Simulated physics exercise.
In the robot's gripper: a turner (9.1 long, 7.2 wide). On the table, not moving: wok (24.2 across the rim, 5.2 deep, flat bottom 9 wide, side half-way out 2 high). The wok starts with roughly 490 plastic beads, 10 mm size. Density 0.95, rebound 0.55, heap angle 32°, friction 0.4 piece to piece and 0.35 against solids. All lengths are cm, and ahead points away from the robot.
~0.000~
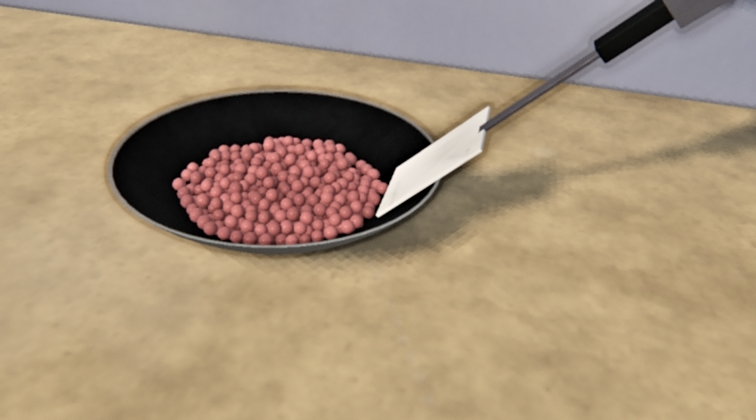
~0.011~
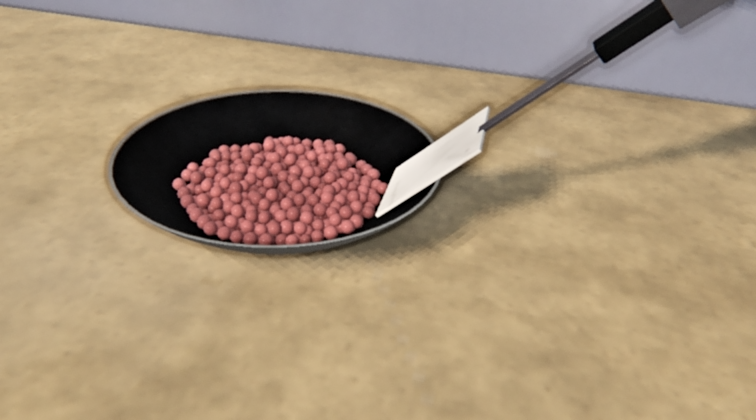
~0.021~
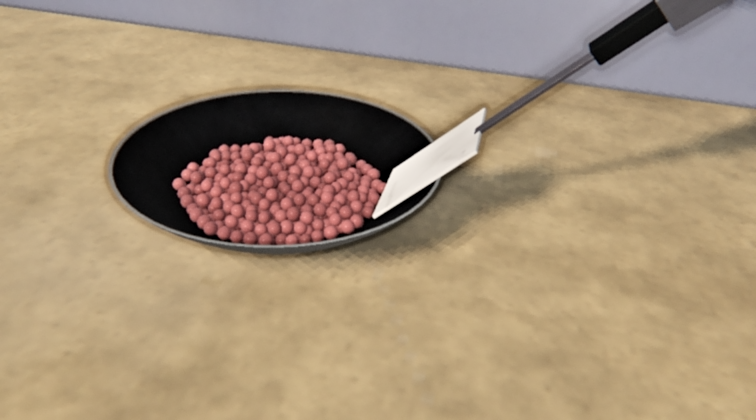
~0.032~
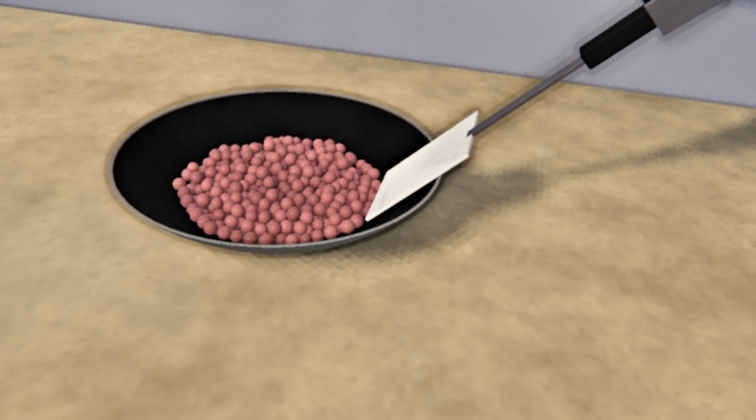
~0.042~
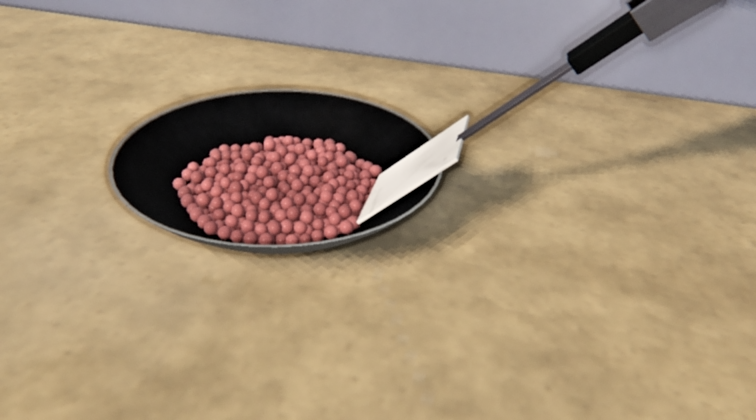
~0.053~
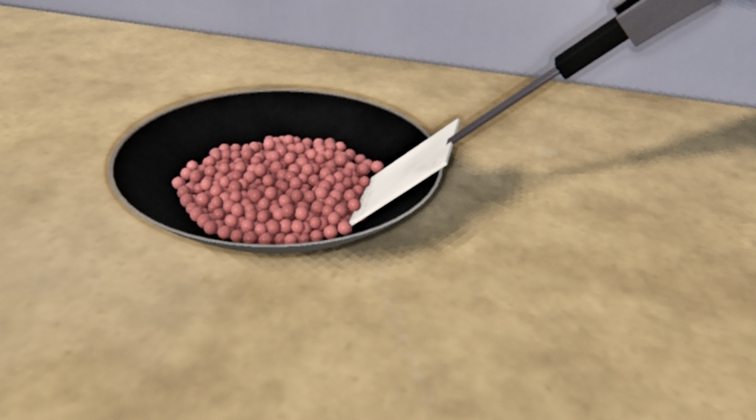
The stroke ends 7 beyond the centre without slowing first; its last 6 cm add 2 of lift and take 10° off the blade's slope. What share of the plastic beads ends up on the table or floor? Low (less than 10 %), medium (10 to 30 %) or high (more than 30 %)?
Share on the table or floor: Medium (10 to 30 %).
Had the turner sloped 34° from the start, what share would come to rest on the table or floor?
In that case some 15 per cent.
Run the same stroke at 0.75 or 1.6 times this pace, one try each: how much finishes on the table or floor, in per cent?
About 5 and 40 per cent.
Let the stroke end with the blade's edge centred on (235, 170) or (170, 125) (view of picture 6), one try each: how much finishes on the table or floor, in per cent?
Some 0 and 35 per cent.
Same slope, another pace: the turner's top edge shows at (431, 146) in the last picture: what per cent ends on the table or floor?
Some 40 per cent.
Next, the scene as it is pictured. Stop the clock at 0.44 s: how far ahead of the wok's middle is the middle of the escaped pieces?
About 16 cm.
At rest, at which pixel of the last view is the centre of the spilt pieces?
Near (97, 160).
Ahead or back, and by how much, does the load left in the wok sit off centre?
About 4.0 cm ahead.
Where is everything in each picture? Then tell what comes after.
In the first frame, the turner top edge at (486, 127), sloping 45°; upper third of the load around (287, 181), from x 180 to 385, top at y 140; 494 in the wok.
In the second frame, the turner top edge at (485, 127), sloping 45°; upper third of the load around (287, 181), from x 180 to 385, top at y 140.
In the third frame, the turner top edge at (481, 129), sloping 45°; upper third of the load around (287, 181), from x 180 to 385, top at y 140.
In the fourth frame, the turner top edge at (473, 132), sloping 45°; upper third of the load around (287, 181), from x 180 to 380, top at y 140.
In the fifth frame, the turner top edge at (463, 136), sloping 45°; upper third of the load around (288, 179), from x 180 to 375, top at y 140.
In the sixth frame, the turner top edge at (453, 140), sloping 45°; upper third of the load around (288, 178), from x 180 to 380, top at y 140; 494 in the wok.
After 0.13 s, sloping 45°, highest piece 4 above the table; 494 in the wok.
After 0.20 s, sloping 41°, highest piece 7 above the table; 493 in the wok, 1 on the blade or in flight.
After 0.44 s, sloping 35°, highest piece 7 above the table; 428 in the wok, 61 on the table or floor, 5 on the blade or in flight.
After 1.49 s, sloping 35°, highest piece 6 above the table; 425 in the wok, 69 on the table or floor.
In the end, 425 in the wok, 69 on the table or floor. That is 14 % on the table or floor.
